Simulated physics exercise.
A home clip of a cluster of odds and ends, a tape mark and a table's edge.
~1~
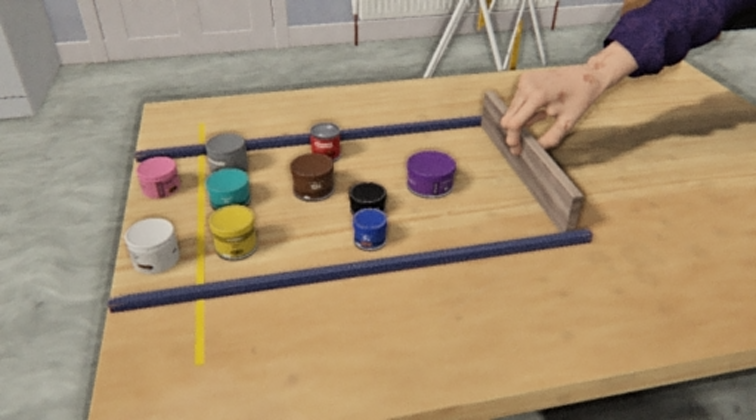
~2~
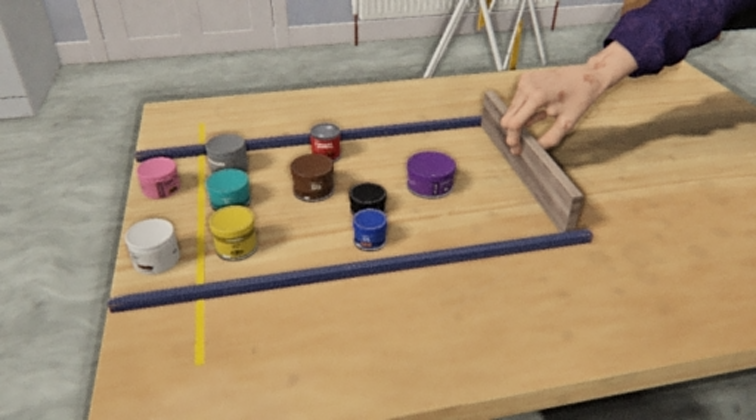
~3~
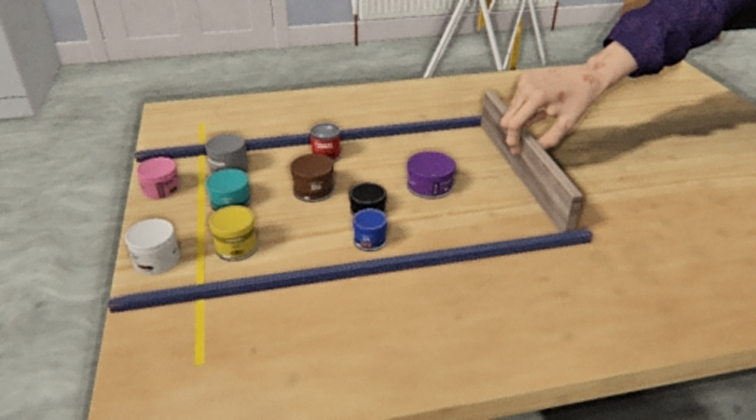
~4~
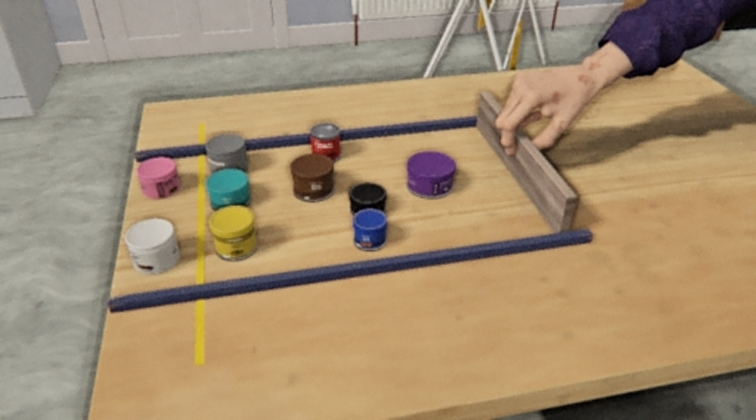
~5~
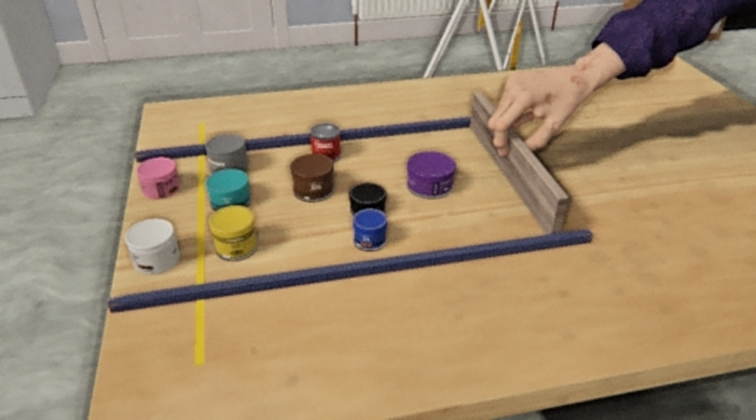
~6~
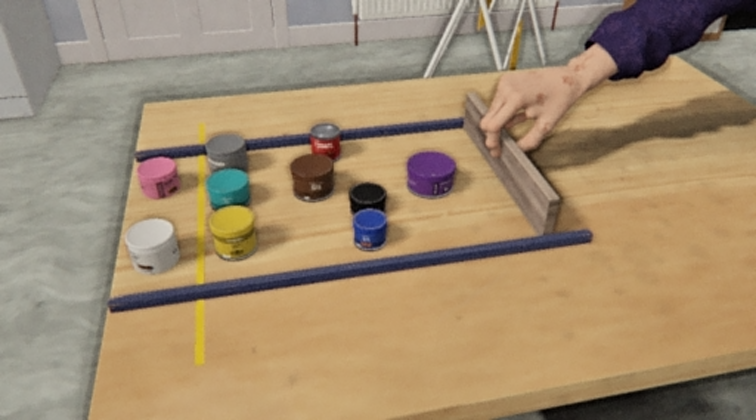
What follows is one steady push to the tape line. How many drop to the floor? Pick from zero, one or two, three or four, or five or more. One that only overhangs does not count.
Here the number that fall off is one or two.
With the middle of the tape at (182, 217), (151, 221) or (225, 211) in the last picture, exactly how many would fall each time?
Try by try, 3, 5 and 0.
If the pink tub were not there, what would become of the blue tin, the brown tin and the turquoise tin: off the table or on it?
The blue tin does not fall, the brown tin stays on, the turquoise tin holds on.
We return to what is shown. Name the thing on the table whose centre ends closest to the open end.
The turquoise tin ends nearest.
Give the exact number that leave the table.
Exactly 2.
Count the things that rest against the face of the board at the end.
5 of them.
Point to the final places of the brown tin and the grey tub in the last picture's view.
About (178, 178), and the other about (148, 163).
Soon after, none off yet; pink tub at rest near (159, 178); white tub at rest near (153, 247); turquoise tin at rest near (229, 191).
By the end, the number that fall off is one or two; fallen, white tub and pink tub.
